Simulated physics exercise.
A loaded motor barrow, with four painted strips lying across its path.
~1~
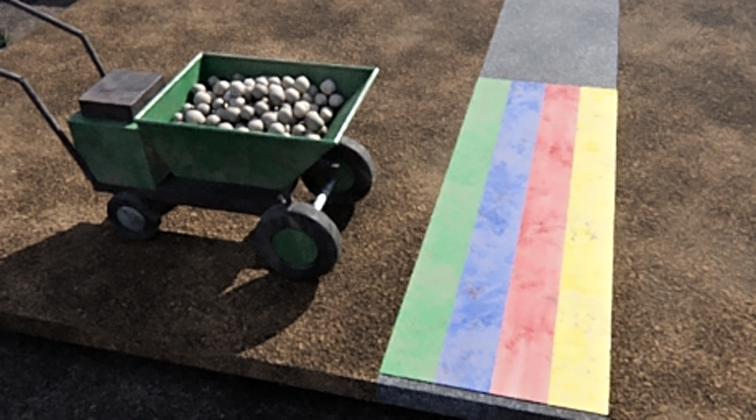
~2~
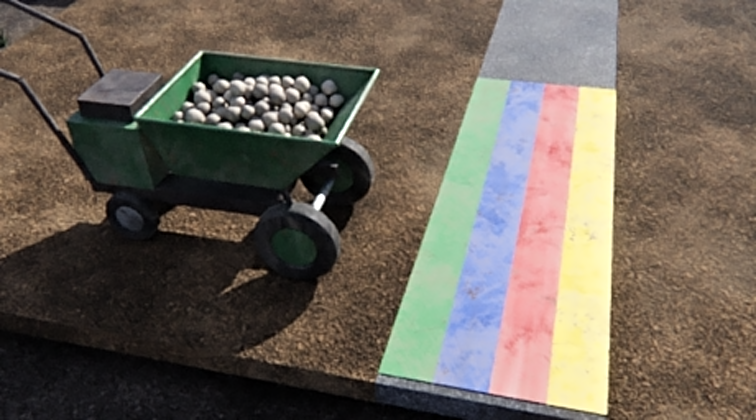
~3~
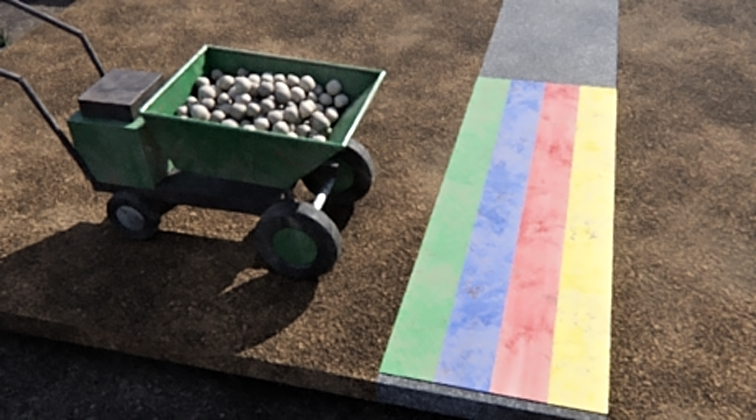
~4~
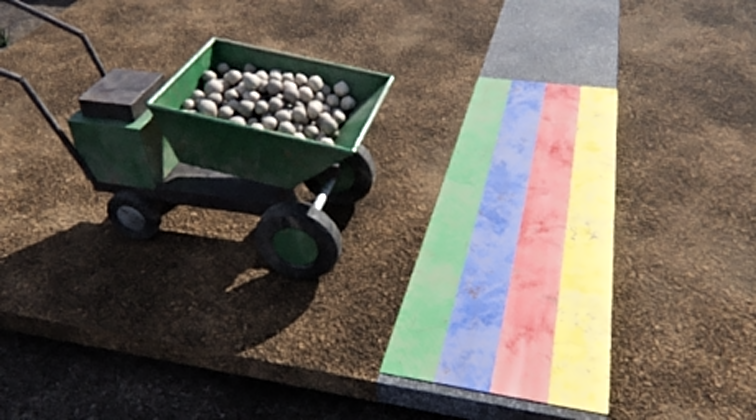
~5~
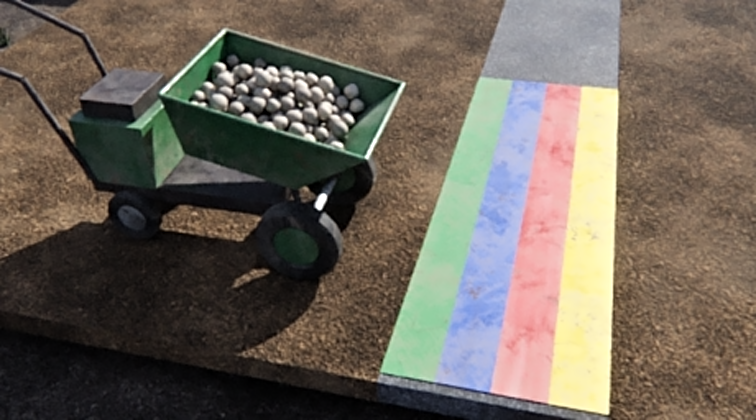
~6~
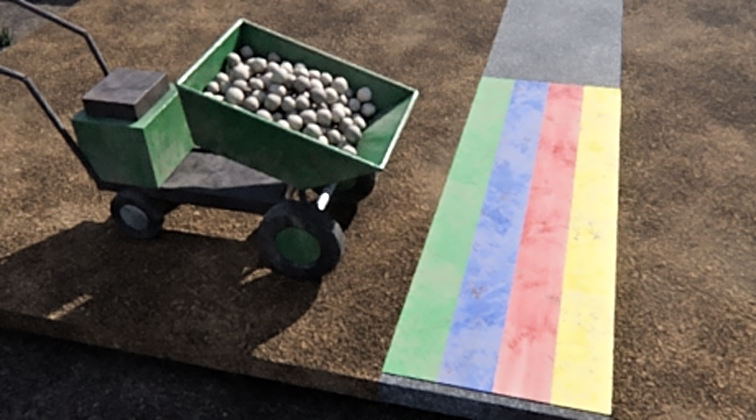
The green skip of a motor barrow, loaded with pebbles, tilts toward four painted strips.
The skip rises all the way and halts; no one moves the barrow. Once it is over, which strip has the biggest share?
Biggest share: The blue strip.
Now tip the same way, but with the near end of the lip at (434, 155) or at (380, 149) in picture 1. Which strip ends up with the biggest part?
Yellow, then the strip in red.
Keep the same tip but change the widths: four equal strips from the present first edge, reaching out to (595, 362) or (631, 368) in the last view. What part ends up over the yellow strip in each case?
10 and 0 percent, roughly.
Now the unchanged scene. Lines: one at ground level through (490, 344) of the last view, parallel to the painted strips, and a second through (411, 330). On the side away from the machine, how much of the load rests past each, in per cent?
Estimate: 30 %, then 70 %.
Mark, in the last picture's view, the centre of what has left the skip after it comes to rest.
Resting centre, last picture - approx. (505, 254).
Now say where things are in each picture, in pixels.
The first frame shows lip of the skip at (334, 144), level; top of the load at (248, 108), river pebbles; green strip at (421, 327); blue strip at (473, 336); red strip at (526, 345); yellow strip at (581, 354).
The second frame shows lip of the skip at (336, 145), level; top of the load at (248, 107).
The third frame shows lip of the skip at (342, 147), tipped barely; top of the load at (253, 104).
The fourth frame shows lip of the skip at (353, 153), tipped a little; top of the load at (244, 90).
The fifth frame shows lip of the skip at (365, 160), tipped a little; top of the load at (241, 91).
The sixth frame shows lip of the skip at (380, 170), tipped clearly; top of the load at (255, 85); green strip at (424, 327); blue strip at (476, 335); red strip at (529, 345); yellow strip at (584, 354).
Soon, skip tipped steeply; all in the skip.
A while on, skip tipped right over; most in the skip; a small part over the green strip; about a quarter over the blue strip; a stray few over the red strip.
Towards the end, skip tipped right over; about a quarter in the skip; a small part over the green strip; about a third over the blue strip; about a quarter over the red strip; a small part over the yellow strip; a stray few off the paint.
Finally, skip tipped right over; about a quarter in the skip; a small part over the green strip; about a quarter over the blue strip; about a quarter over the red strip; a small part over the yellow strip; a small part off the paint.
